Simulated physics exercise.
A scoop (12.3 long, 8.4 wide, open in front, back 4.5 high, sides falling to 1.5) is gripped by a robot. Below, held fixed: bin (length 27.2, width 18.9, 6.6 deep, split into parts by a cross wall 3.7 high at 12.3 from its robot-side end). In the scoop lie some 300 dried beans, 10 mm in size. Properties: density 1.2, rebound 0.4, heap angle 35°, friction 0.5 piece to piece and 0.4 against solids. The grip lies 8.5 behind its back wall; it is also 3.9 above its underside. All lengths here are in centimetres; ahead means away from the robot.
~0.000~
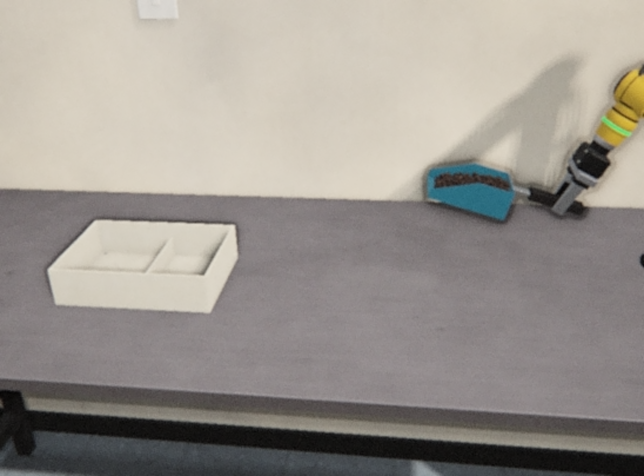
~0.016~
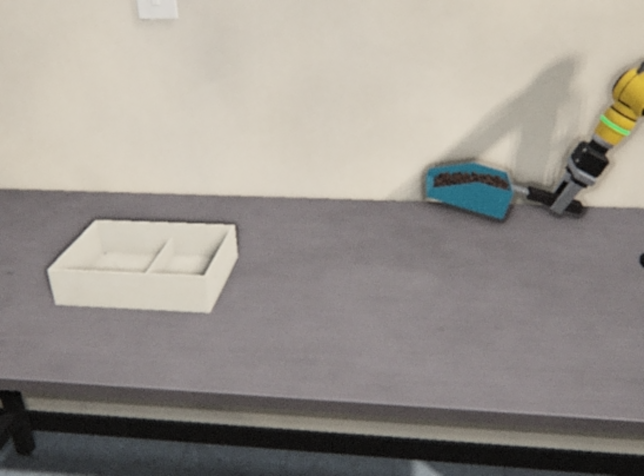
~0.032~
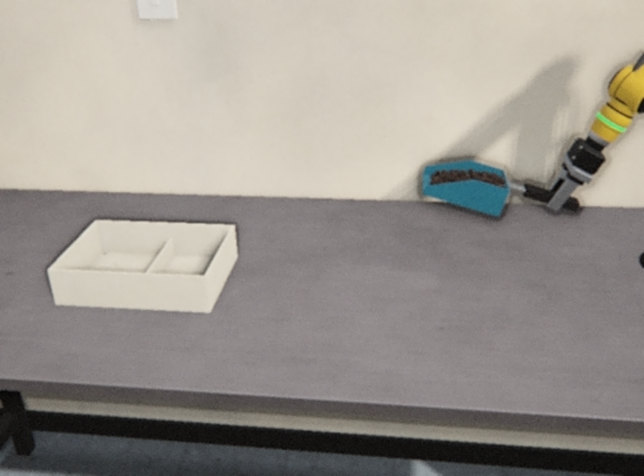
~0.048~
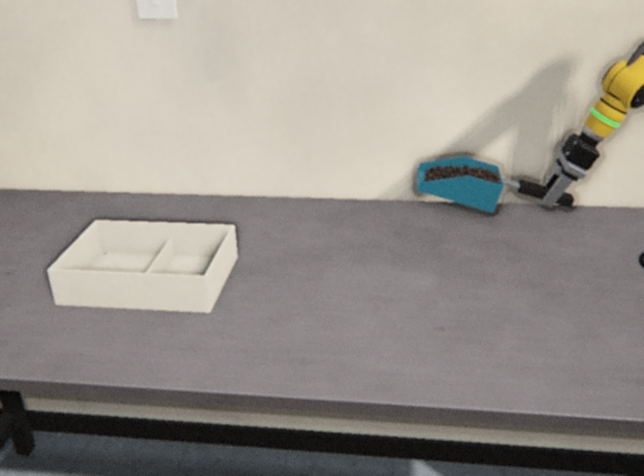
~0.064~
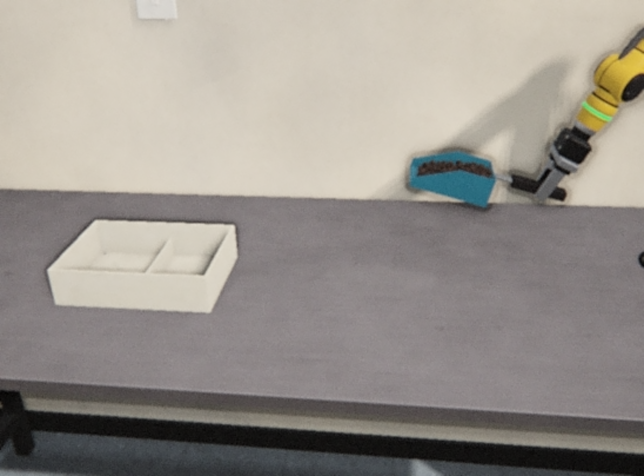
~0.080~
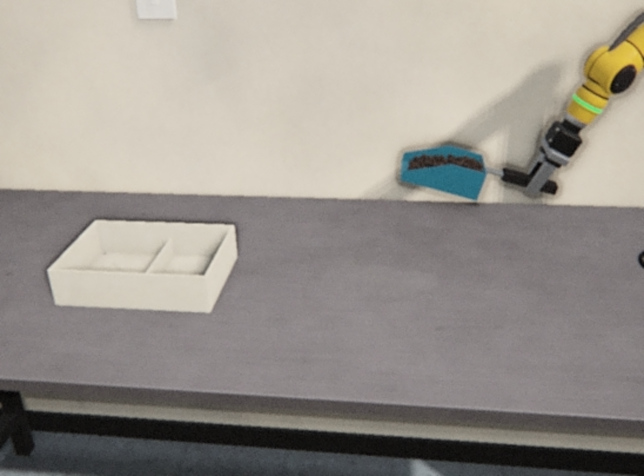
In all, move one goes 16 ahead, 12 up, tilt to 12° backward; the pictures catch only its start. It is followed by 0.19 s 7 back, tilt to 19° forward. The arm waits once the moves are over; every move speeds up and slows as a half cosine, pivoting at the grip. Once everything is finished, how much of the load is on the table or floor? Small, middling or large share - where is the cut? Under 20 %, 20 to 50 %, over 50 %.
Large.
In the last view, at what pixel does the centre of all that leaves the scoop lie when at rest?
Centre estimate: Around (250, 281).
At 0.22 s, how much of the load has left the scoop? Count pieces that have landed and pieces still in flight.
Share out so far: Close to 0 %.
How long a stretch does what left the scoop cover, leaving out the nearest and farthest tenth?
Around 16 cm long.
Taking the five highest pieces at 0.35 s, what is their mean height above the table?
I'd put it near 28 cm.
After 0.22 s, tilted 12° backward, highest piece 33 above the table; 300 on the scoop, 5 in flight or on a rim.
After 0.35 s, tilted 10° forward, highest piece 29 above the table; 305 in flight or on a rim.
After 0.62 s, tilted 19° forward, highest piece 11 above the table; 247 on the table or floor, 26 in the robot-side part, 2 in the far-side part, 30 in flight or on a rim.
After 1.67 s, tilted 19° forward, highest piece 2 above the table; 277 on the table or floor, 22 in the robot-side part, 6 in the far-side part.
In the end, 277 on the table or floor, 22 in the robot-side part, 6 in the far-side part. That is 91 % on the table or floor.
